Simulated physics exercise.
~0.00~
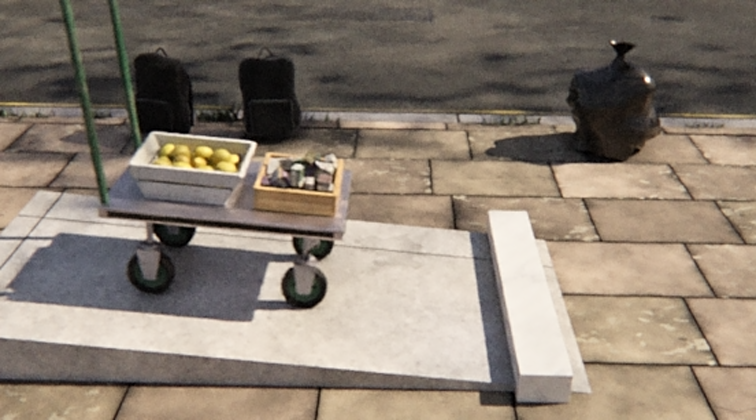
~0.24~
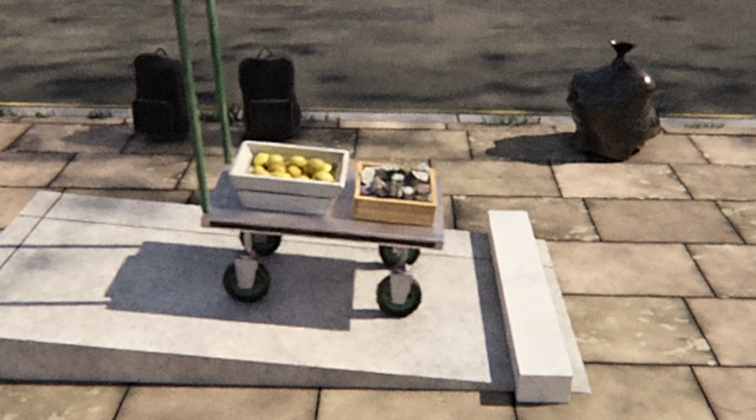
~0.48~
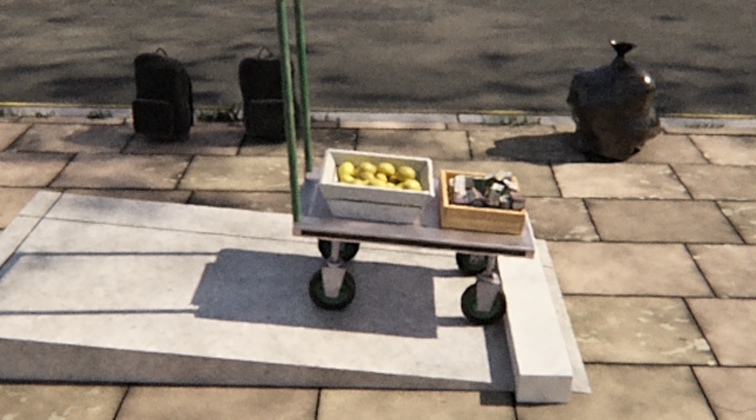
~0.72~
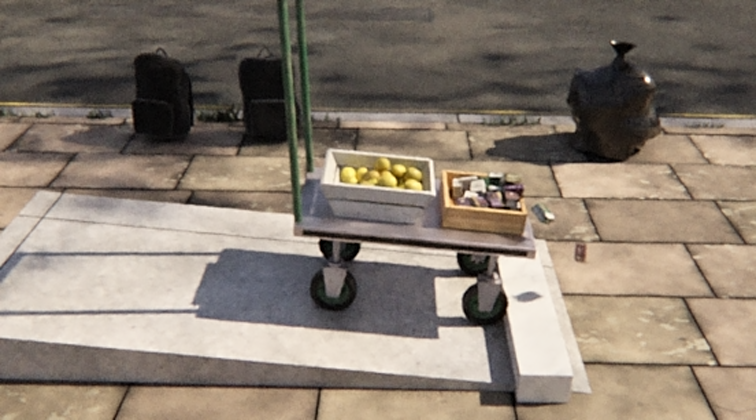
A flat trolley with green upright poles stands on a pale ramp on a sunlit paved sidewalk, seen from slightly above and to the side. It carries a white tote of yellow fruit on the left and a wooden tote of small dark and pale cartons on the right. Two black backpacks and a black garbage bag sit behind, beside the road. The trolley rolls right, its load riding along, until it stops against the white block at the ramp's end. Two small cartons leave the wooden tote and go off to the right, while the yellow fruit stays in its tote.
